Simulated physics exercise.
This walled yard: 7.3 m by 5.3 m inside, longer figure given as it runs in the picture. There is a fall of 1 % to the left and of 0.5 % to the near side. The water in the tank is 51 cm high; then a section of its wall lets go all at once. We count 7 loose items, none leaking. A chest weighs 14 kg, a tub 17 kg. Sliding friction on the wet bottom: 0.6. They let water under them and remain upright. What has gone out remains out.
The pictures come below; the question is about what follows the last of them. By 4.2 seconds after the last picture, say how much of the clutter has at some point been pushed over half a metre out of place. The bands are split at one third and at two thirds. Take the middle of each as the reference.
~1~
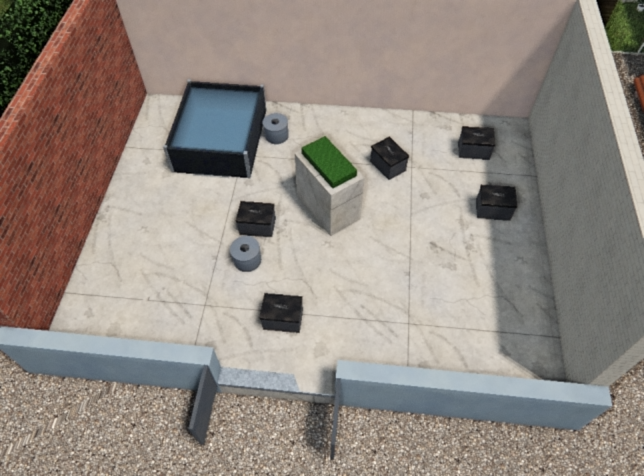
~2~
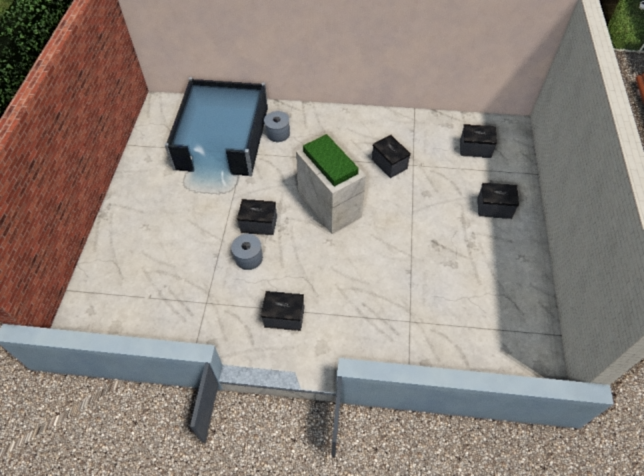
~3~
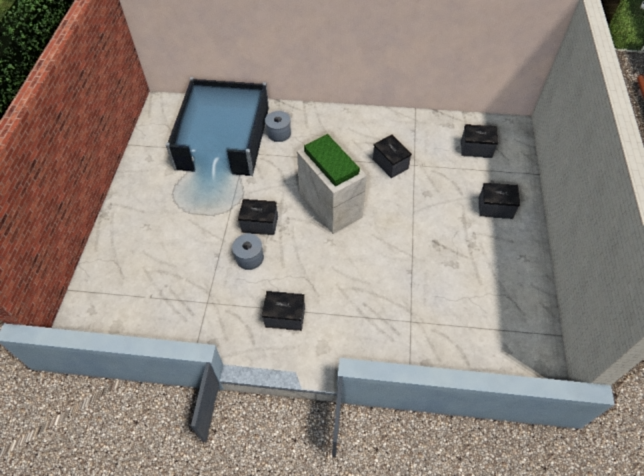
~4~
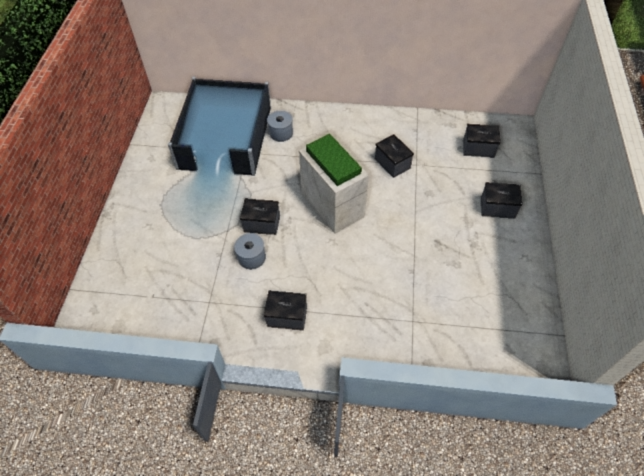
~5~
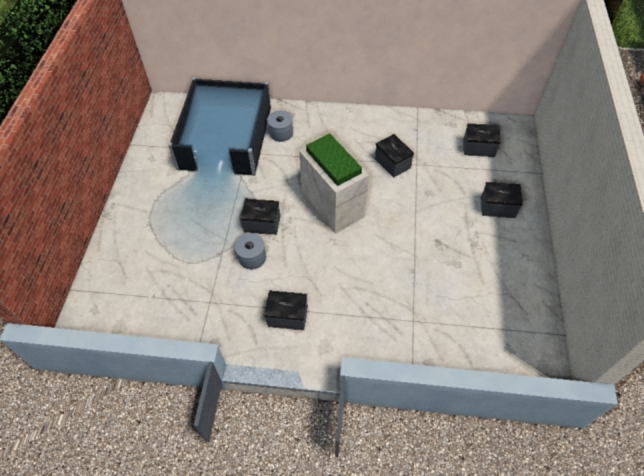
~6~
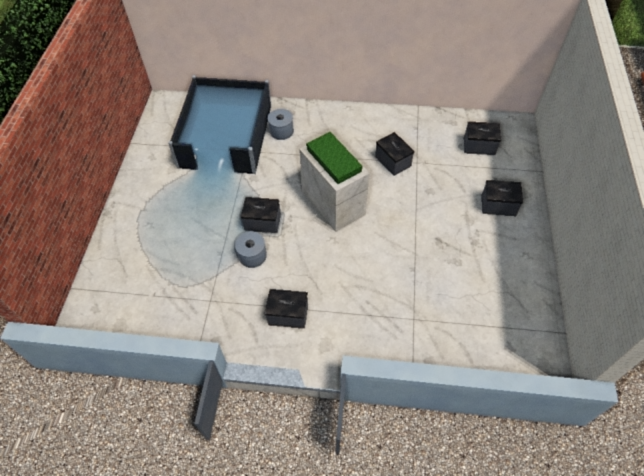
It falls under one third.
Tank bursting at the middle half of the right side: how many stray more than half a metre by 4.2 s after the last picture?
Result: 4.
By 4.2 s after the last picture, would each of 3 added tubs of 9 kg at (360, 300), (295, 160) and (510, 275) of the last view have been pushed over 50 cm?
First stays inside, second stays inside, third stays inside.
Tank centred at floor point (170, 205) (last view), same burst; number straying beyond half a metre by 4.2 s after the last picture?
Then the count would be 0.
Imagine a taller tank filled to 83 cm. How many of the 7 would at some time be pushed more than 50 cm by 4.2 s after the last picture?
With that change, 3 of them.
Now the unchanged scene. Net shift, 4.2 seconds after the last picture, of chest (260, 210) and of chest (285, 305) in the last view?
80 cm, then 0 cm.
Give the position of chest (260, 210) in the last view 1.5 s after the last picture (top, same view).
Around (289, 225).
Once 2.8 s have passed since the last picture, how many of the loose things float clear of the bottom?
It comes to 0.
Then, 0.4 s after the last picture 0 of 7 are over 50 cm from their spots; 0 afloat.
Then, 1.5 s after the last picture 1 of 7 are over 50 cm from their spots; 0 afloat.
Then, 2.8 s after the last picture 1 of 7 are over 50 cm from their spots; 0 afloat.
Then, 4.2 s after the last picture 1 of 7 are over 50 cm from their spots, and 1 have been at some point; 0 afloat.
